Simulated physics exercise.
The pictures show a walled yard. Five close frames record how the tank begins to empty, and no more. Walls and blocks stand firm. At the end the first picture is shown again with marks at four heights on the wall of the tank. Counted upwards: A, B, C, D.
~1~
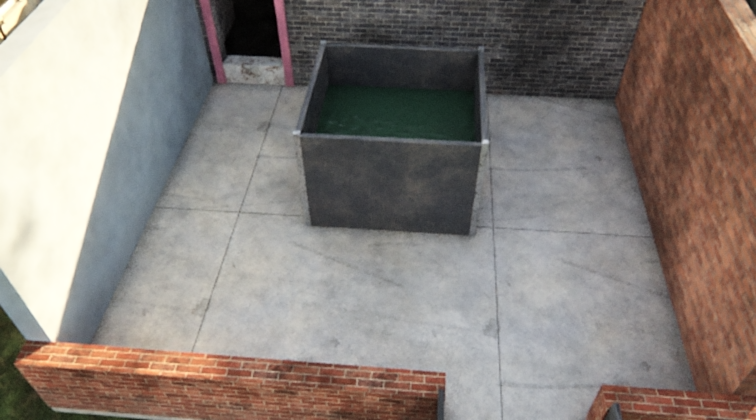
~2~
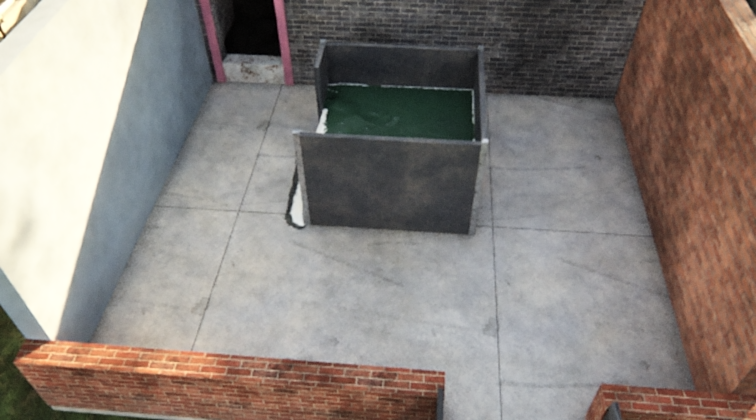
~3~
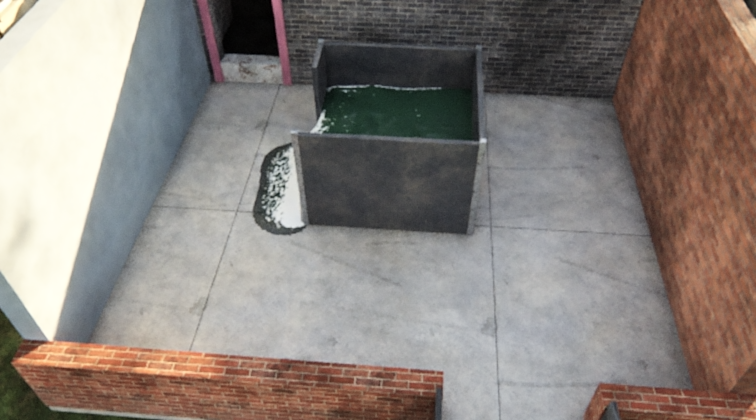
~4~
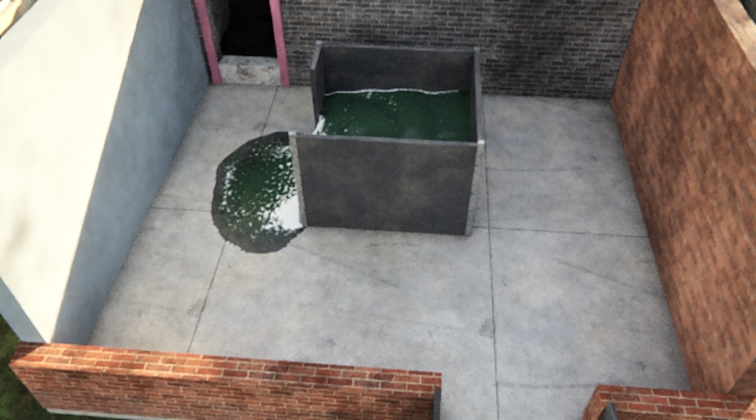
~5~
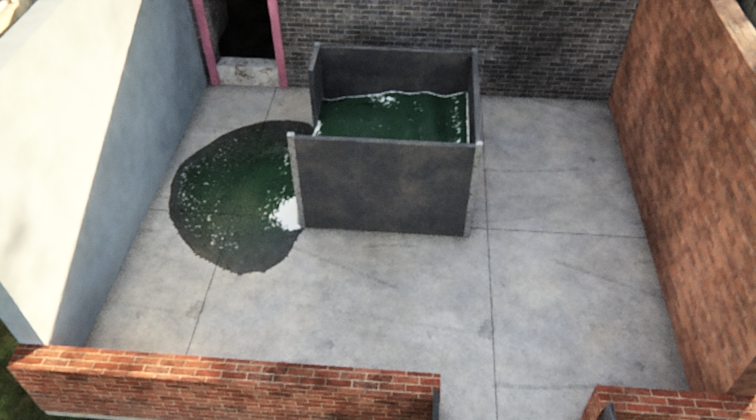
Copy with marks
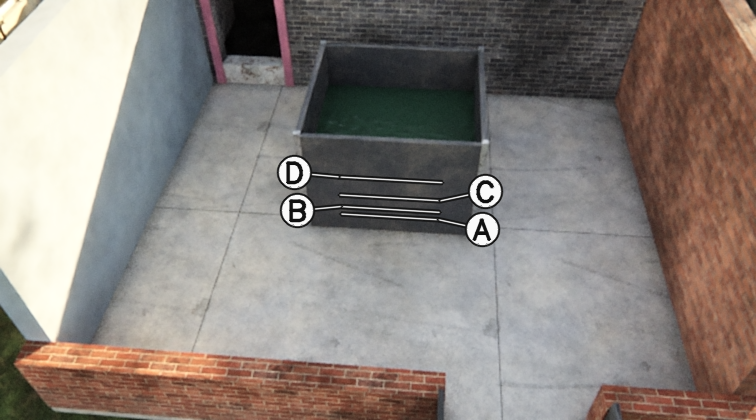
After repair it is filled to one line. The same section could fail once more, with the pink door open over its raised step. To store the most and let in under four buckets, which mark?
I would pick mark D.
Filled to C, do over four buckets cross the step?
No.
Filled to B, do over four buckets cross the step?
No.
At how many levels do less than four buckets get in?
All of them.
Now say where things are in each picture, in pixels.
In the first frame, water in the tank at rest, its middle at (396, 129); foot of the pink doorway at (256, 84); open gate at (524, 375).
In the second frame, front seen at (296, 221), 1 % of the ground wet.
In the third frame, front seen at (268, 224), 4 % of the ground wet.
In the fourth frame, front seen at (229, 161), 8 % of the ground wet.
In the fifth frame, front seen at (180, 172), 13 % of the ground wet.
On the marked copy, A at (389, 216); B at (389, 209); C at (389, 197); D at (390, 179); from the bottom up A, B, C, D.
For mark A, nothing gets over.
For mark B, nothing gets over.
For mark C, nothing gets over.
For mark D, a bucket or two gets in.
